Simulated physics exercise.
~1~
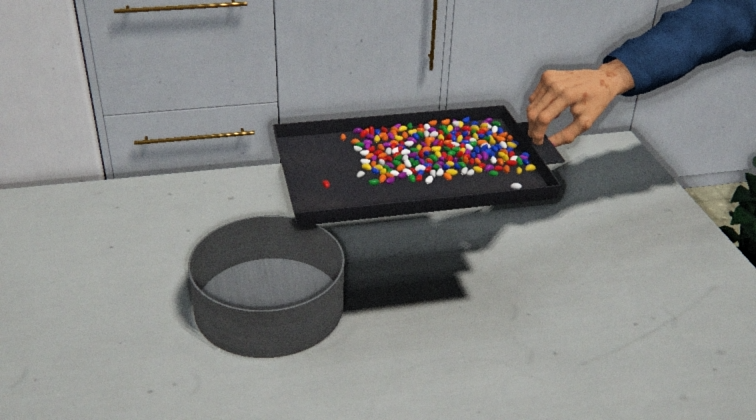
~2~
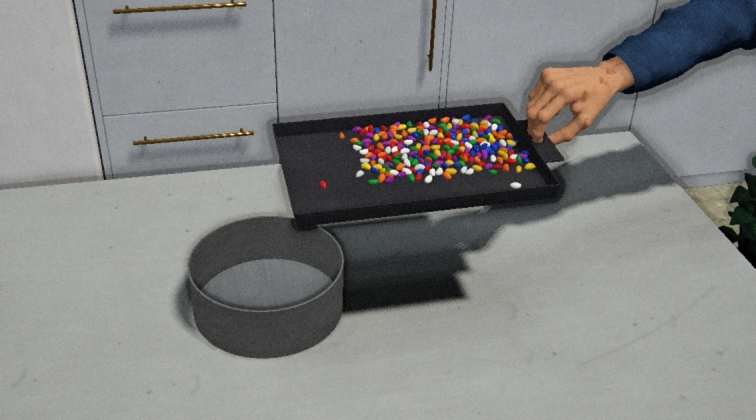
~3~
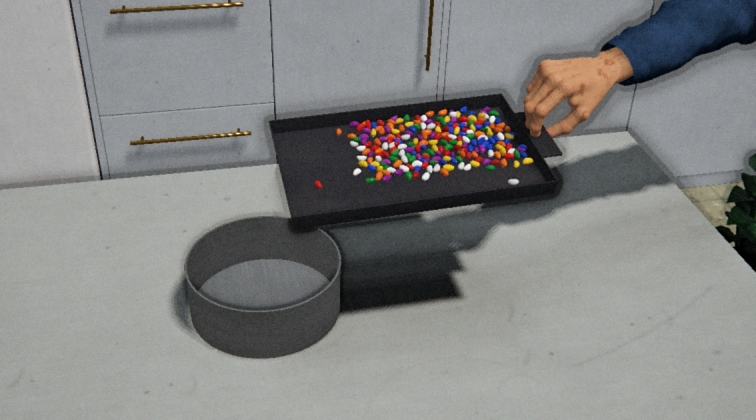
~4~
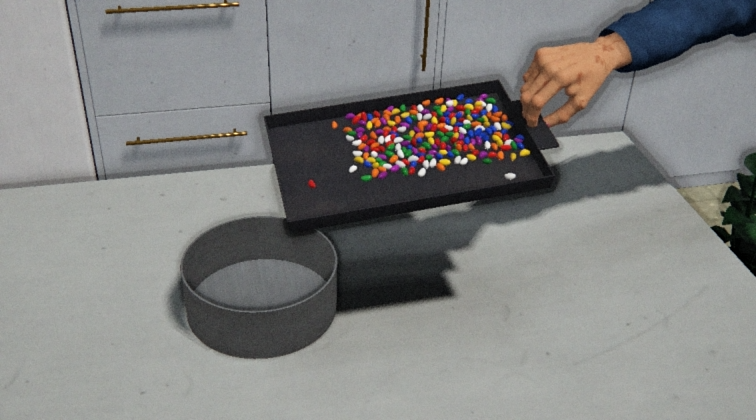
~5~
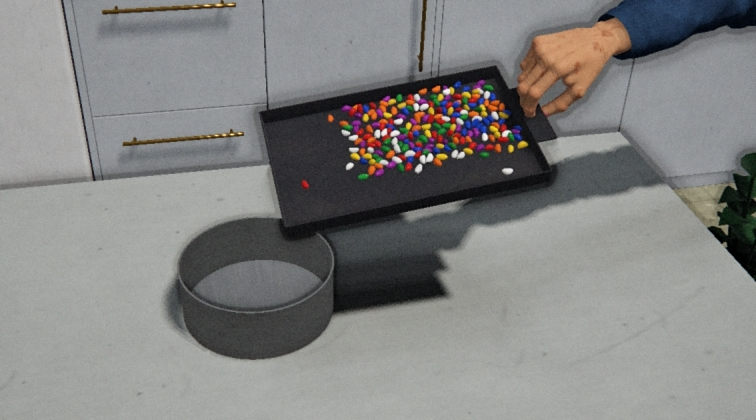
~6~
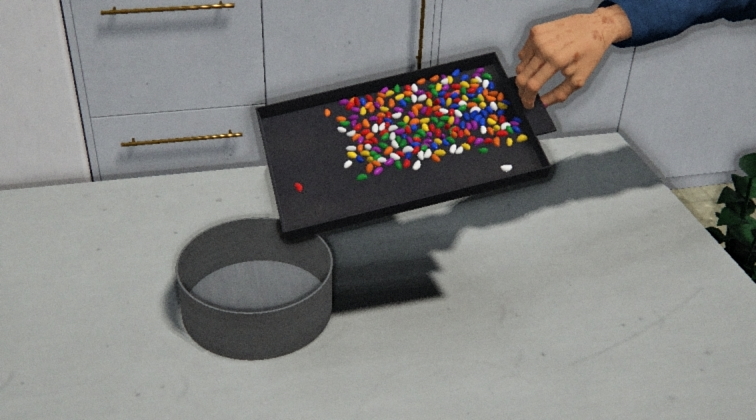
In the video, a hand gradually raises the right side of a dark tray of multicolored jelly beans, tilting it down to the left beside a round gray pot on a countertop, while the beans stay mostly clustered toward the right.
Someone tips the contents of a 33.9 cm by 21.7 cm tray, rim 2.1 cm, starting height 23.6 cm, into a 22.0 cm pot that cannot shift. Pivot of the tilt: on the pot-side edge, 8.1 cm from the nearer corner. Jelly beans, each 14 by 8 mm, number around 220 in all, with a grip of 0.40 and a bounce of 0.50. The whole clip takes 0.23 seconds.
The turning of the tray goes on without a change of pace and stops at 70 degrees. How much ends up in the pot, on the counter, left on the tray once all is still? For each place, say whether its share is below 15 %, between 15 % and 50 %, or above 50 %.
At the end, pot: Only a little; counter: The main mass; left on the tray: A noticeable amount.
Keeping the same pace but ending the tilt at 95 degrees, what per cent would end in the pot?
Near 10 %, then.
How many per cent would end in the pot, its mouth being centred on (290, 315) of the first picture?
I'd expect near 70 per cent.
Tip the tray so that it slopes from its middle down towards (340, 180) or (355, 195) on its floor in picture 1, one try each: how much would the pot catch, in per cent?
That would be close to 25 per cent, then close to 5 per cent.
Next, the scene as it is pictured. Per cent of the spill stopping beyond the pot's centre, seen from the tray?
I'd put it at close to 60 per cent.
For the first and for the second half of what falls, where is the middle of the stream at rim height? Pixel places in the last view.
It passes about (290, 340) first and (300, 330) afterwards.
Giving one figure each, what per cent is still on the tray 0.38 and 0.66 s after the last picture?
Estimates: 100; 40.
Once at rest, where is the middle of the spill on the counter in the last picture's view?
At rest, its centre lies at about (257, 412).
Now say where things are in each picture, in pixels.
In the first frame, tray tilt 0 degrees, front corners at (297, 212) and (558, 185); middle of the pieces at (436, 149); pot at (267, 260).
In the second frame, tray tilt 1 degrees, front corners at (297, 213) and (558, 184); middle of the pieces at (436, 148).
In the third frame, tray tilt 4 degrees, front corners at (294, 216) and (556, 180), lowest corner left front; middle of the pieces at (433, 143).
In the fourth frame, tray tilt 9 degrees, front corners at (289, 220) and (552, 175), lowest corner left front; middle of the pieces at (429, 135).
In the fifth frame, tray tilt 14 degrees, front corners at (286, 225) and (550, 170), lowest corner left front; middle of the pieces at (426, 127).
In the sixth frame, tray tilt 19 degrees, front corners at (285, 230) and (548, 165), lowest corner left front; middle of the pieces at (425, 121); pot at (255, 262).
Then, 0.23 s after the last picture, tilt 45 degrees; the tray holds 100 %, the pot 0 %.
Then, 0.38 s after the last picture, tilt 62 degrees; the tray holds 100 %, the pot 0 %.
Then, 0.66 s after the last picture, tilt 70 degrees; the tray holds 40 %, the pot 0 %.
In the end, pot 0 %, counter 75 %, tray 25 %.
